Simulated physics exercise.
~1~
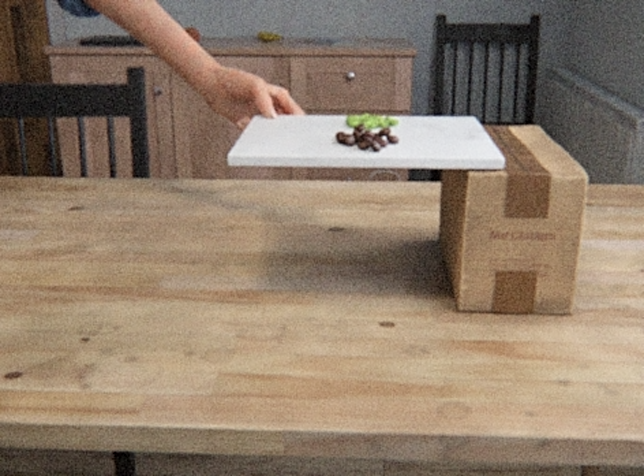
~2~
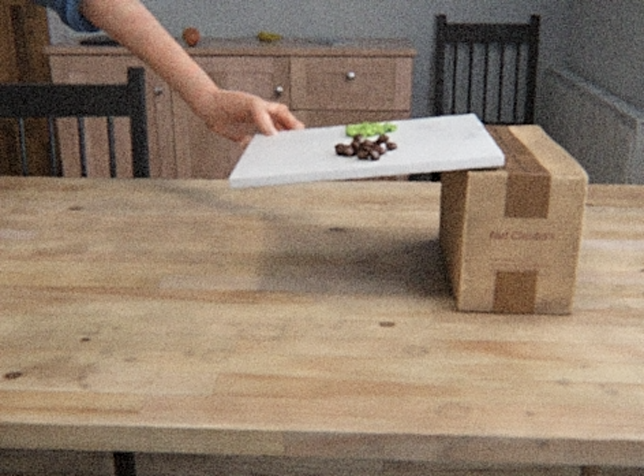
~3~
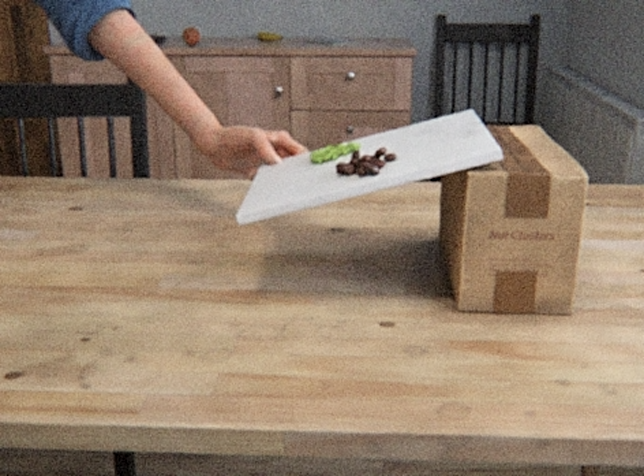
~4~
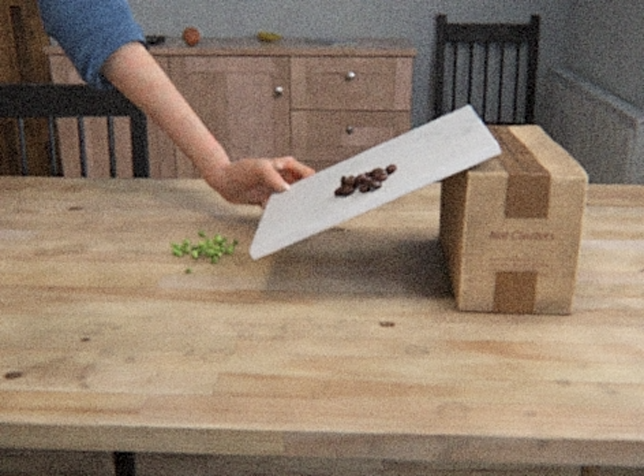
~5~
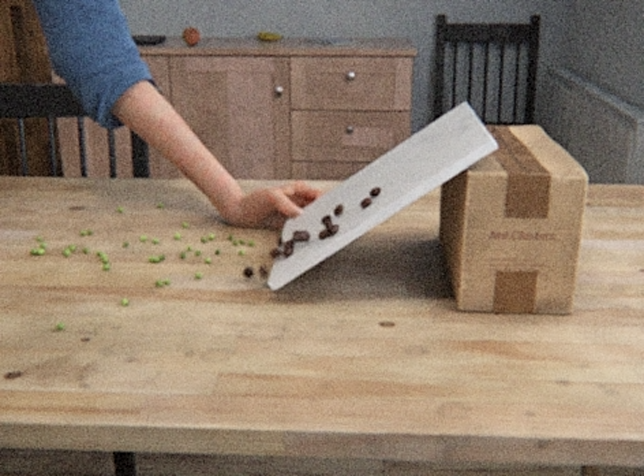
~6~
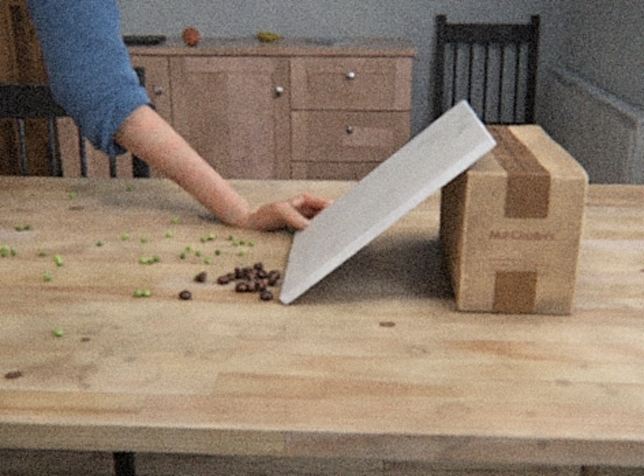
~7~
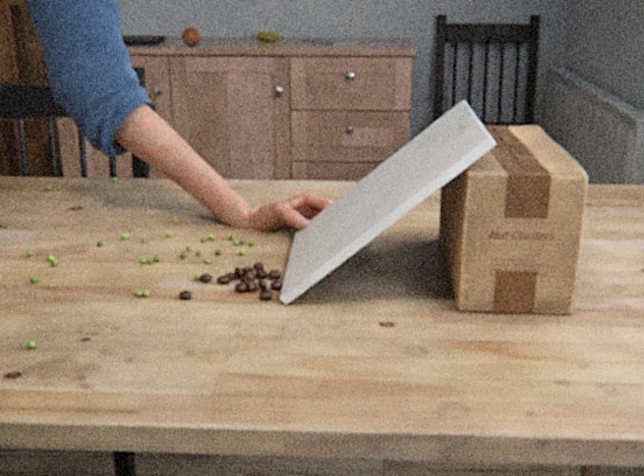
At the start, a hand holds the left end of a white board whose right end rests on a cardboard box on a wooden table, with small green pieces and dark brown bean-like pieces on top. The hand lowers its end, and the board tilts steadily. The green pieces slide left first and drop onto the table, while the brown ones stay put. As the slope steepens, the green pieces scatter leftward and the brown ones tumble down. Finally, the board rests against the box, with the brown pieces clustered near its foot and the green ones spread farther left.
